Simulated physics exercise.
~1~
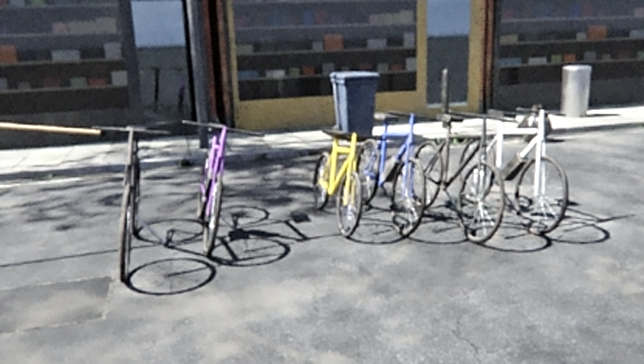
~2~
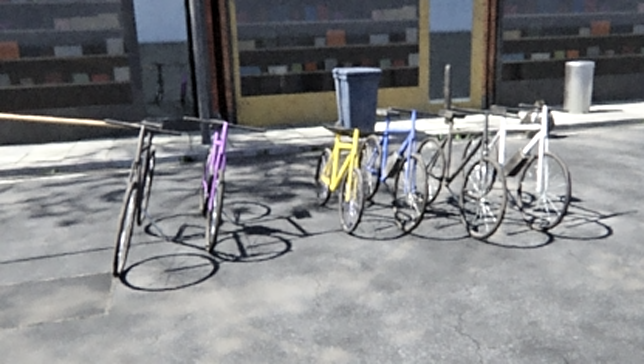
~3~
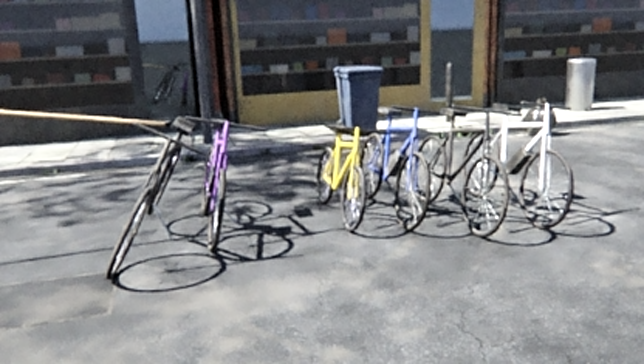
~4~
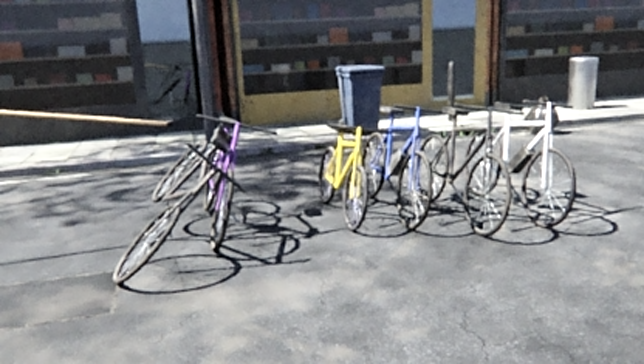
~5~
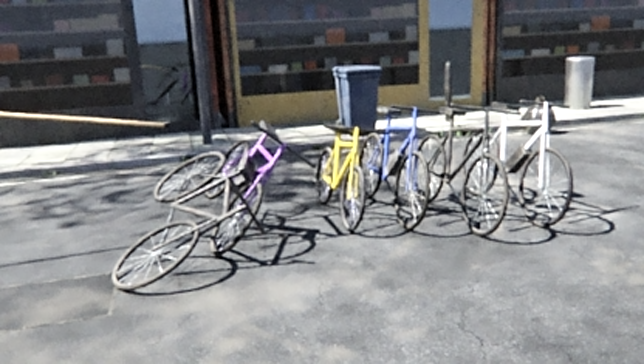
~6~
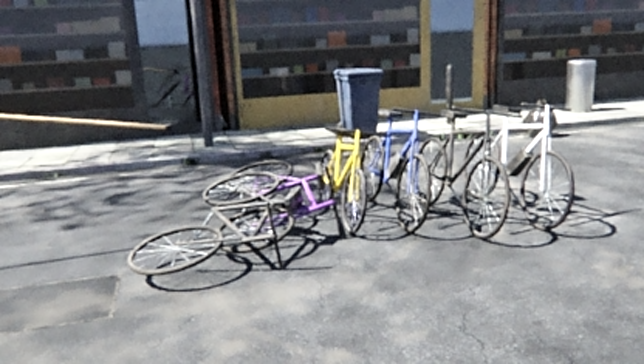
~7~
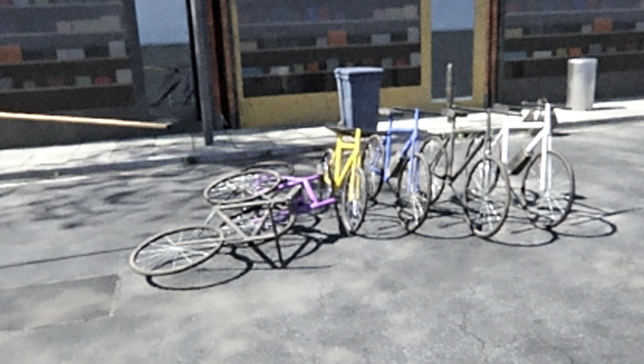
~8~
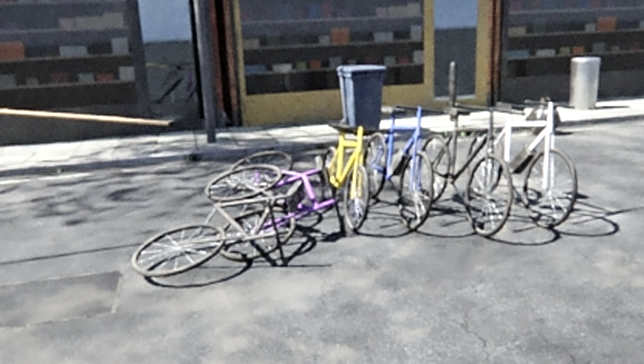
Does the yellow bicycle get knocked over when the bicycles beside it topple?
No, the yellow bicycle stays upright in its place, even though the purple one comes down right beside it.
At the start, six bicycles stand in a row on sunlit pavement in front of a storefront, with a long pole reaching in from the left toward the nearest dark one. The pole pushes that bicycle at the top, and it tips to the right until it meets the purple one. The pole stops while the dark bicycle keeps falling, and the purple bicycle topples with it toward the yellow one. The two end up tangled low against each other, the purple one resting by the yellow bicycle's wheels. The yellow, blue, dark and white bicycles to the right remain standing.
